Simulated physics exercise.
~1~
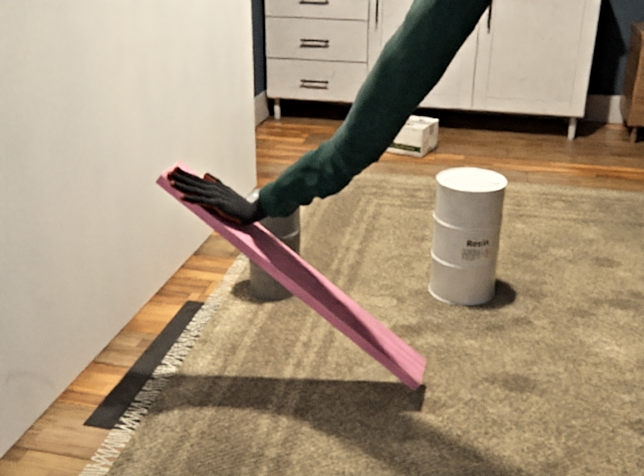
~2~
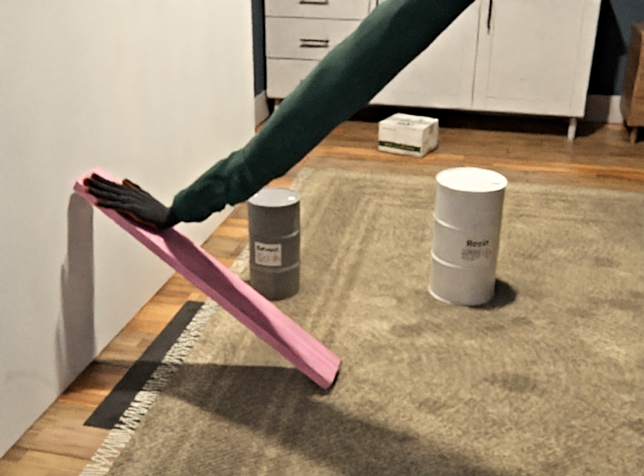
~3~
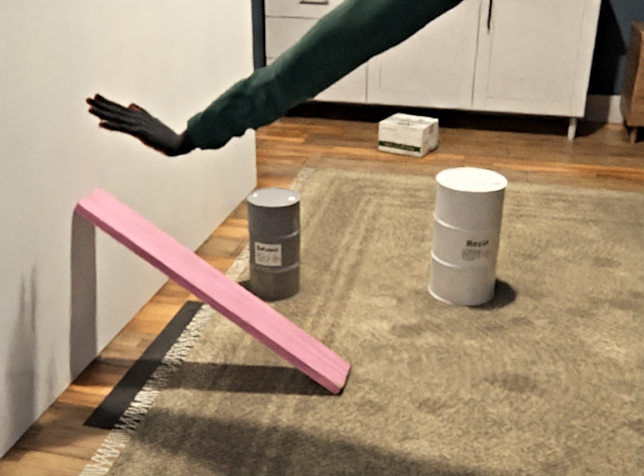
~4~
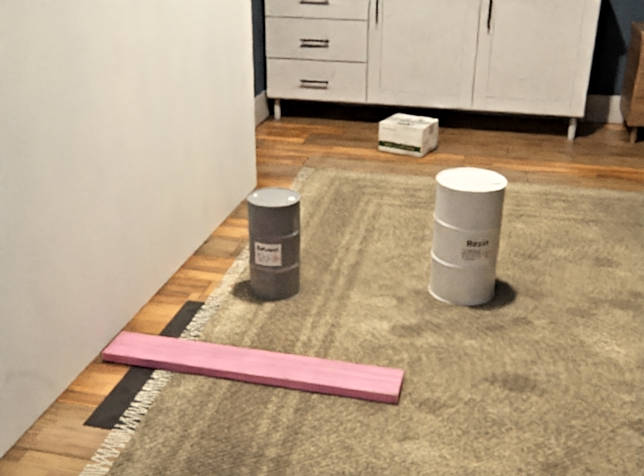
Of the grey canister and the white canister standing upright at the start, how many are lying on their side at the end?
None of them are. The grey canister and the white canister both still stand upright after the plank has slid down.
